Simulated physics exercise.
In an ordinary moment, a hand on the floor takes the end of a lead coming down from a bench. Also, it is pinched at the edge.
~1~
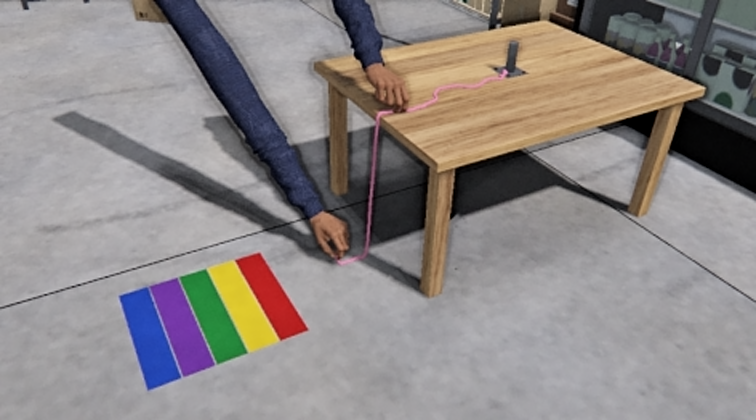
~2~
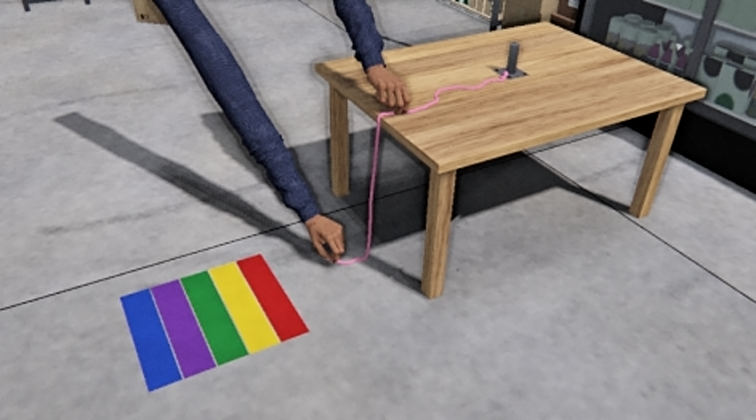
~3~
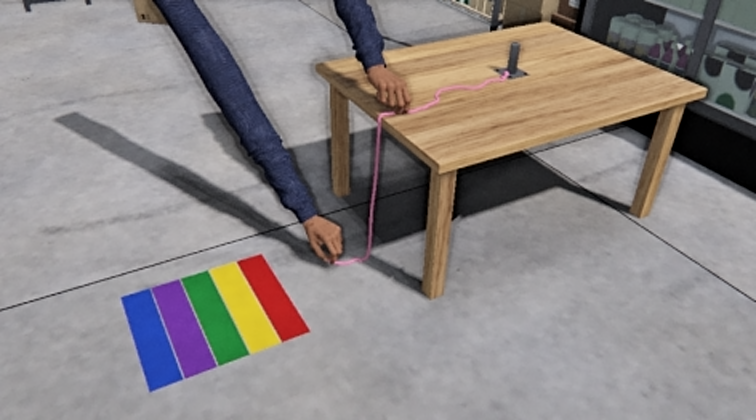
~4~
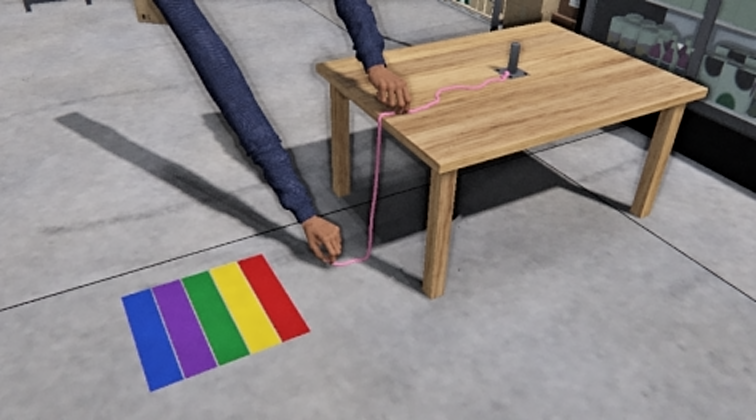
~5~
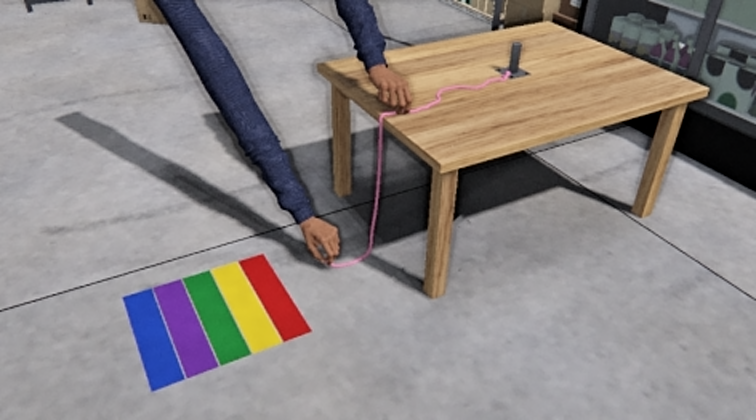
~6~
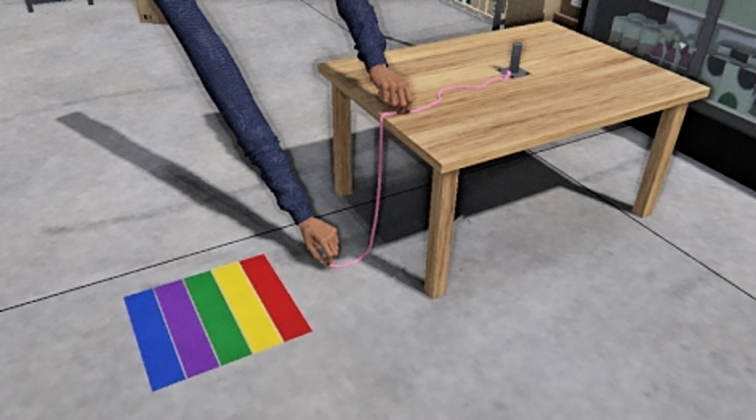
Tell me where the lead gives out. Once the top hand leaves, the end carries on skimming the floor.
It gives out over the green strip.
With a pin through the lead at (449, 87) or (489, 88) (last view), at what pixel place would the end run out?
First try at (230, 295), second at (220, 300).
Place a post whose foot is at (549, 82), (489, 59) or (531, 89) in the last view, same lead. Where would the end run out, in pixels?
One per try, in order: (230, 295), (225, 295), (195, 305).
Early on, end near (258, 285); over red.
Midway, end near (227, 295); over yellow.
At the end of the slack, end near (209, 301); over green. It gets as far as the green strip.
